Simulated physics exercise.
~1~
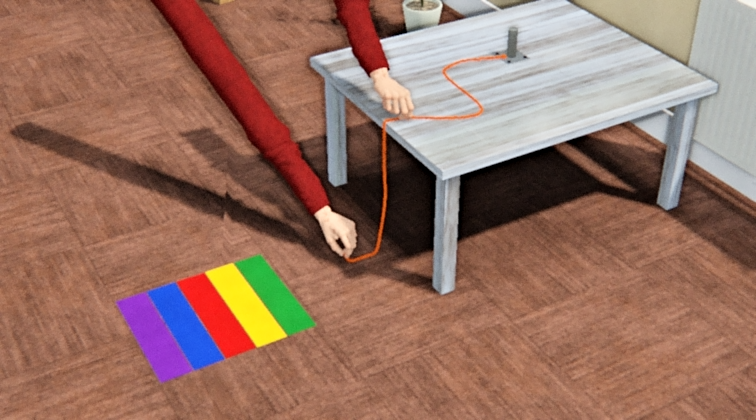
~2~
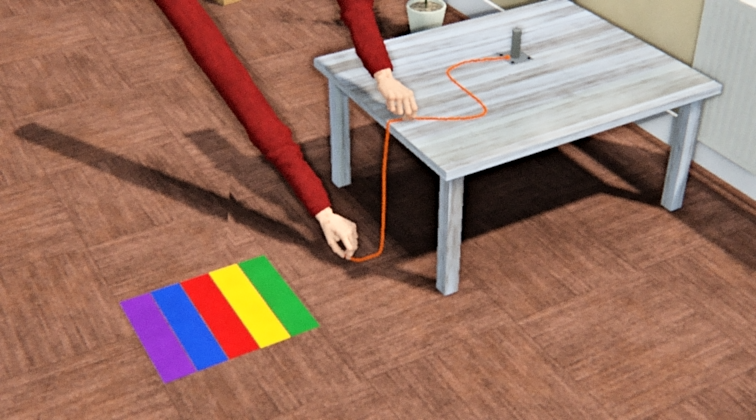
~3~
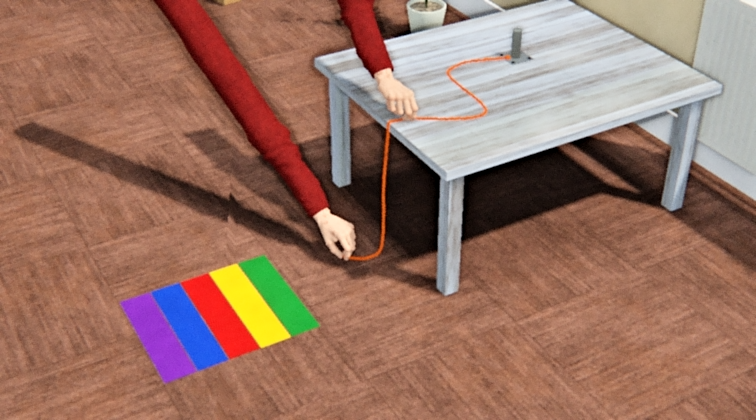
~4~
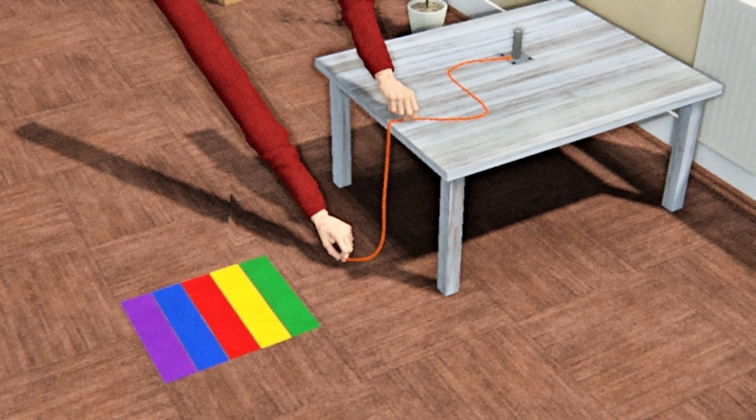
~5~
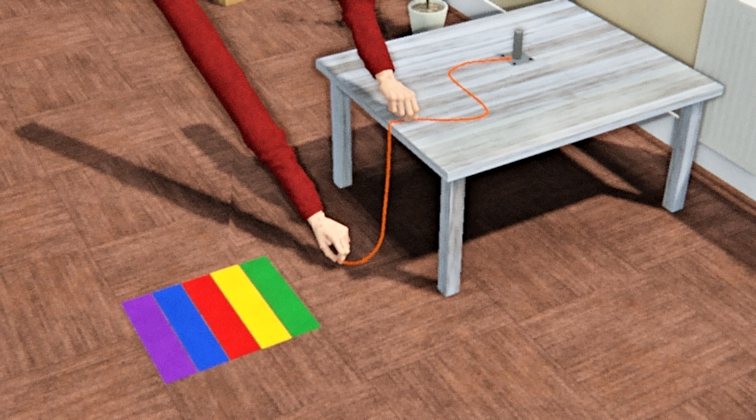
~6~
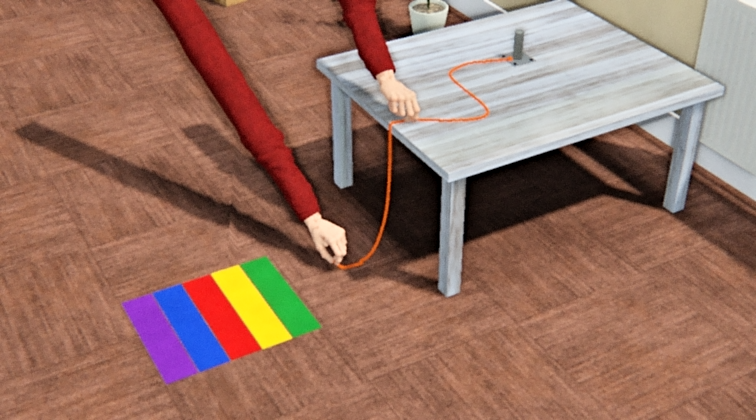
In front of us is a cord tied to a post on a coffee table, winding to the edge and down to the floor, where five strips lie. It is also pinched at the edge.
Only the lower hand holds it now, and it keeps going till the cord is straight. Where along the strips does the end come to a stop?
Above the purple strip.
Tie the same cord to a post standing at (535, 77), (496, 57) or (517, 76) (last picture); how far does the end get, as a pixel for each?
First (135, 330), then (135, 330), then (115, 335).
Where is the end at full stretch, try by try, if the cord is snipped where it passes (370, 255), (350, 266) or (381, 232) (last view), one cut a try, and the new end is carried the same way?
In turn, (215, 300) for the first, (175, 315) for the second and (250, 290) for the third.
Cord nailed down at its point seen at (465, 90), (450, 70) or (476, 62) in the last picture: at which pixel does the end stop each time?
Estimated spots in sequence: (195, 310), (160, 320), (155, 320).
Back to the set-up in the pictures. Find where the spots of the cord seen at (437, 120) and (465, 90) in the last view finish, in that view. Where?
One ends up around (349, 150), the other around (430, 97).
A little later, end near (214, 302); over red.
Next, end near (173, 316); over blue.
When it is tight, end near (151, 324); over purple. The purple one.
